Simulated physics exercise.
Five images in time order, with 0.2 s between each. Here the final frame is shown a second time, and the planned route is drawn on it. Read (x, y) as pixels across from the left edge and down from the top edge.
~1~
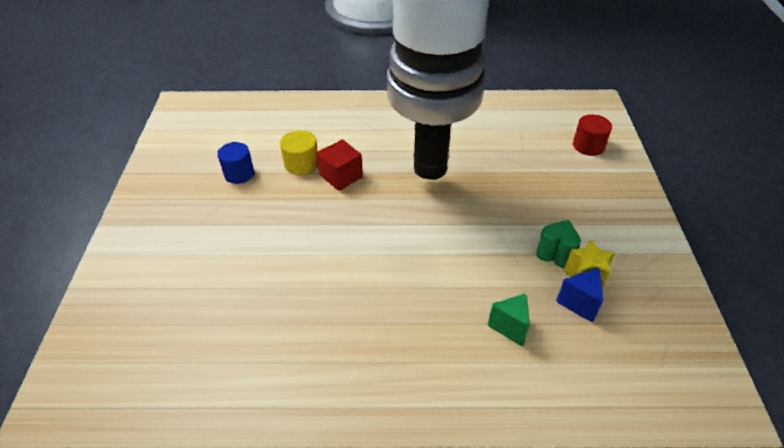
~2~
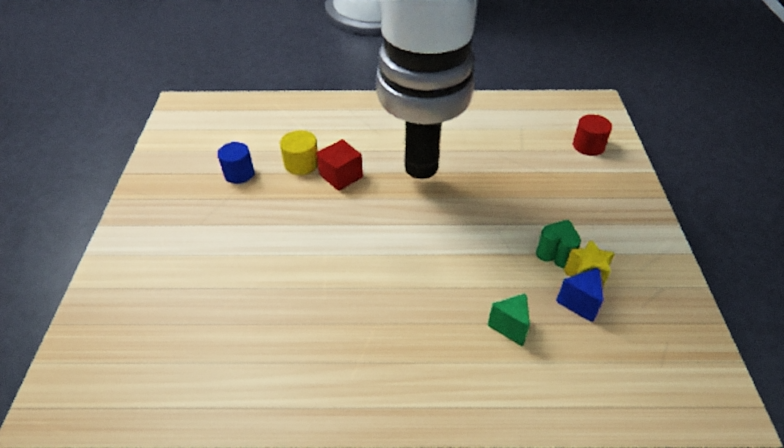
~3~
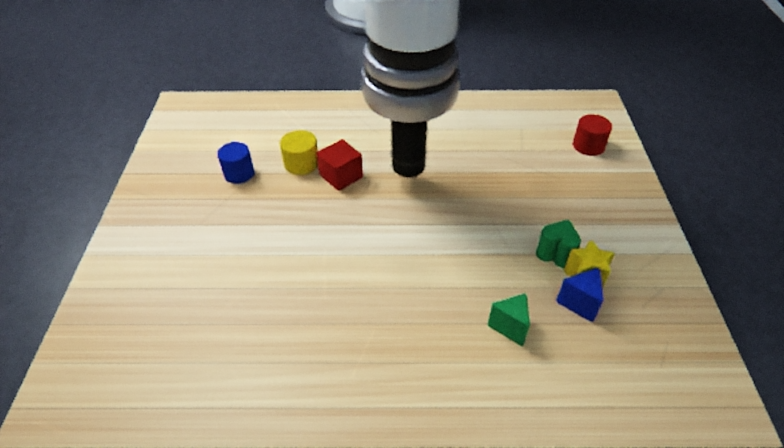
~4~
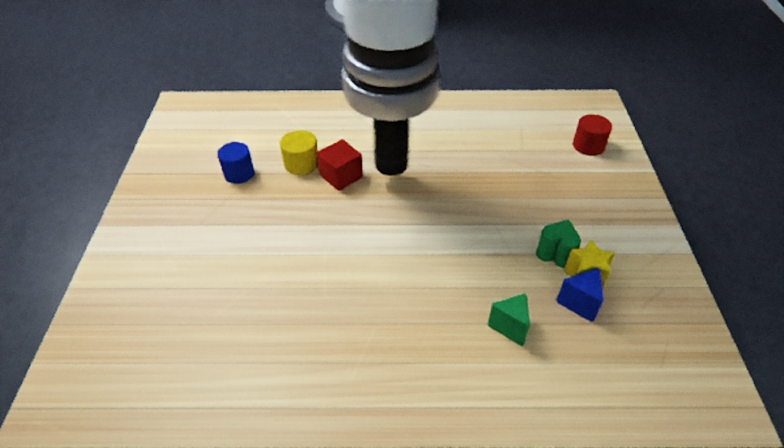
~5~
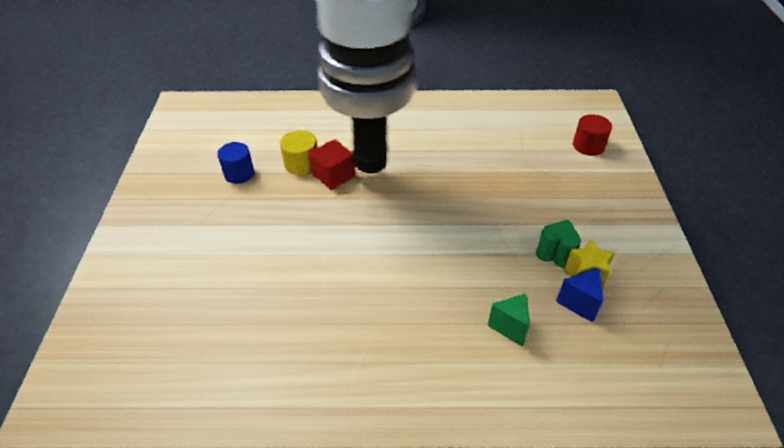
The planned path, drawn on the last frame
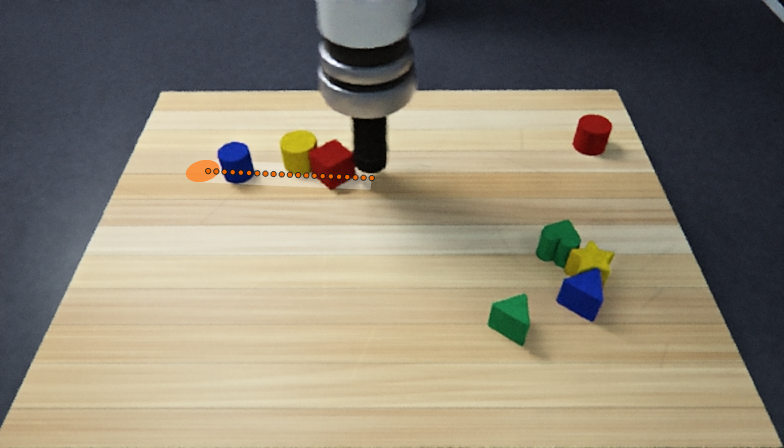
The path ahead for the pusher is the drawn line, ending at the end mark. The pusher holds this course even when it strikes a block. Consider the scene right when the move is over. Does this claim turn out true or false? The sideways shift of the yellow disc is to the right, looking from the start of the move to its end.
The statement is correct.
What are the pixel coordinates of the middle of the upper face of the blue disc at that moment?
Its top middle is near (161, 153).
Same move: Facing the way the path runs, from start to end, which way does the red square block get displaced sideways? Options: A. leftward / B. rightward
Correct choice: A.
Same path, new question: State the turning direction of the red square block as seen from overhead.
It spins against the clock.
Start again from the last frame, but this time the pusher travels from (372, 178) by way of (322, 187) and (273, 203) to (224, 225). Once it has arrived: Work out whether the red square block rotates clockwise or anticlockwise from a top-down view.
It spins with the clock.
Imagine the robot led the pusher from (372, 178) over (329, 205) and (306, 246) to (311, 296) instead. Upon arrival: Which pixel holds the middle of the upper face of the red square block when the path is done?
(302, 162)
Drawn move, in a line from (372, 178) to (203, 171).
On the path given first. One third of the way, pusher (311, 161); yellow disc (262, 136); red square block (273, 160), turned 40° anticlockwise.
Two thirds of the way, pusher (254, 159); blue disc (208, 152); yellow disc (247, 130); red square block (226, 169), turned 105° anticlockwise.
At the end, pusher (198, 156); blue disc (161, 153); yellow disc (237, 128); red square block (212, 173), turned 135° anticlockwise.
